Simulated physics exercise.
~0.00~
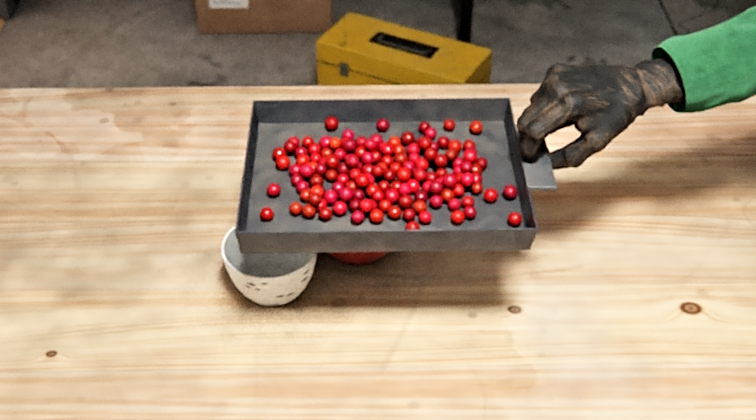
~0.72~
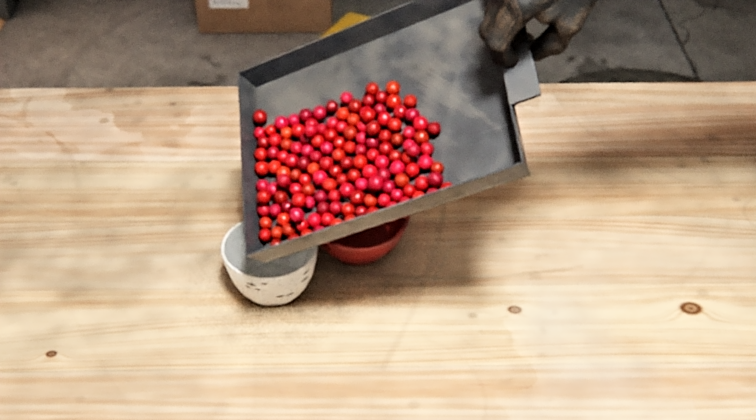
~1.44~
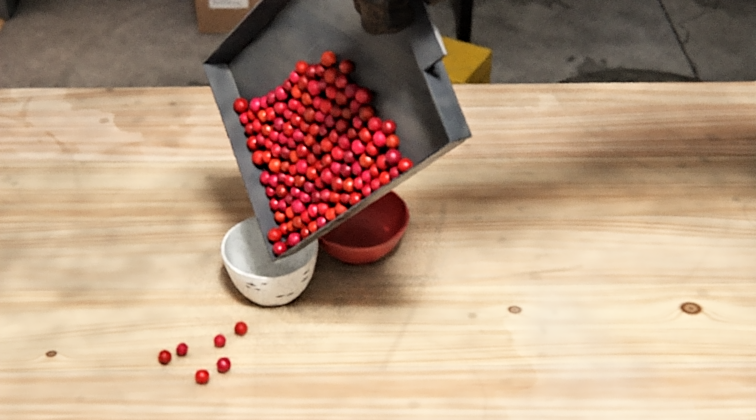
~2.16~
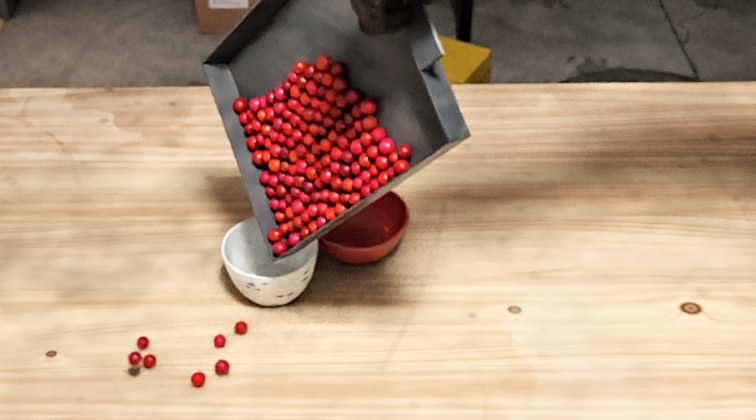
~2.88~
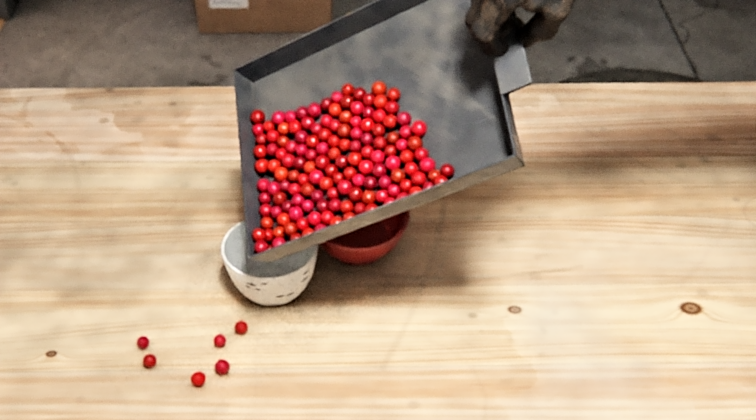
The video shows a gloved hand tilting a gray tray of cranberries steeply above a white bowl and a red bowl on a wooden table, a few berries spilling onto the tabletop, before the tray tips partway back with most still in it and both bowls apparently empty.
